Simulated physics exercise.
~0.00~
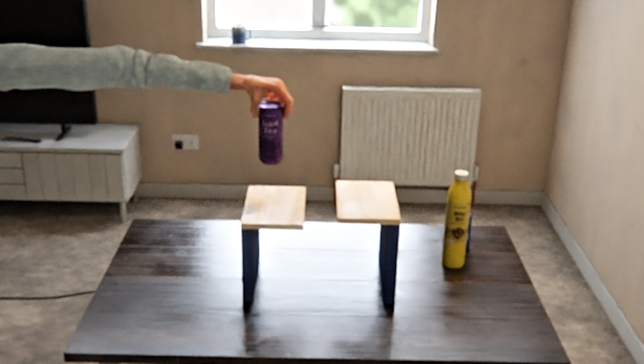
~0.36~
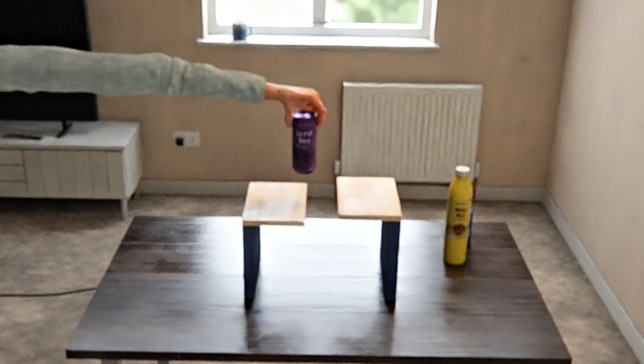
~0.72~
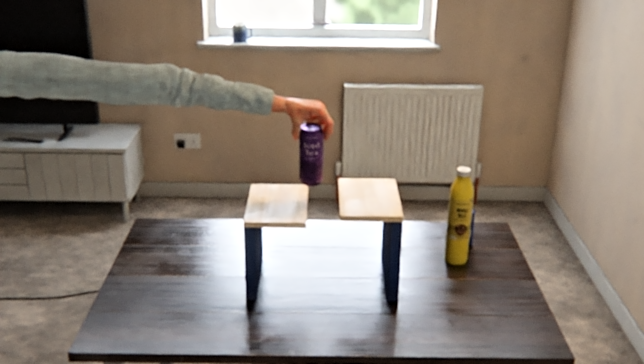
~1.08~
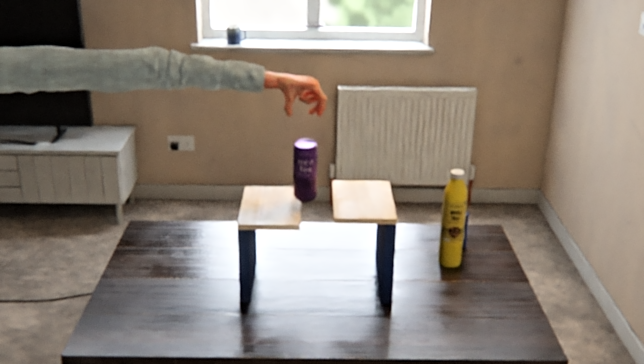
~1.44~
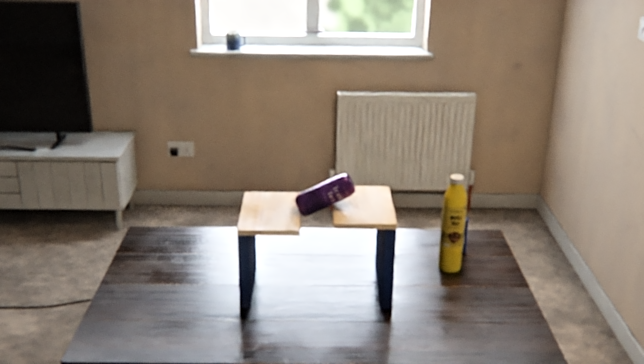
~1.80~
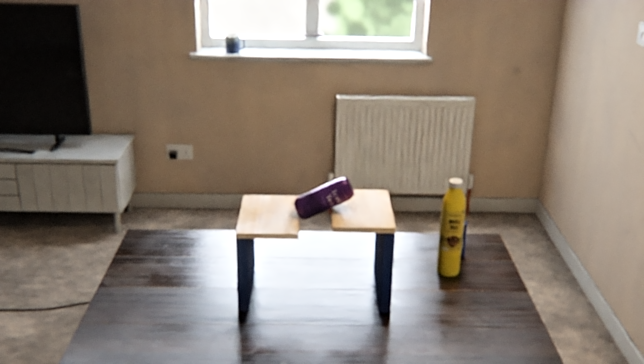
The footage shows a hand holding a purple can upright above a gapped wooden stand on a dark table, moving it right and lowering it before letting go. The can drops, tips over and lodges across the gap on its side, while a yellow bottle stays standing nearby.
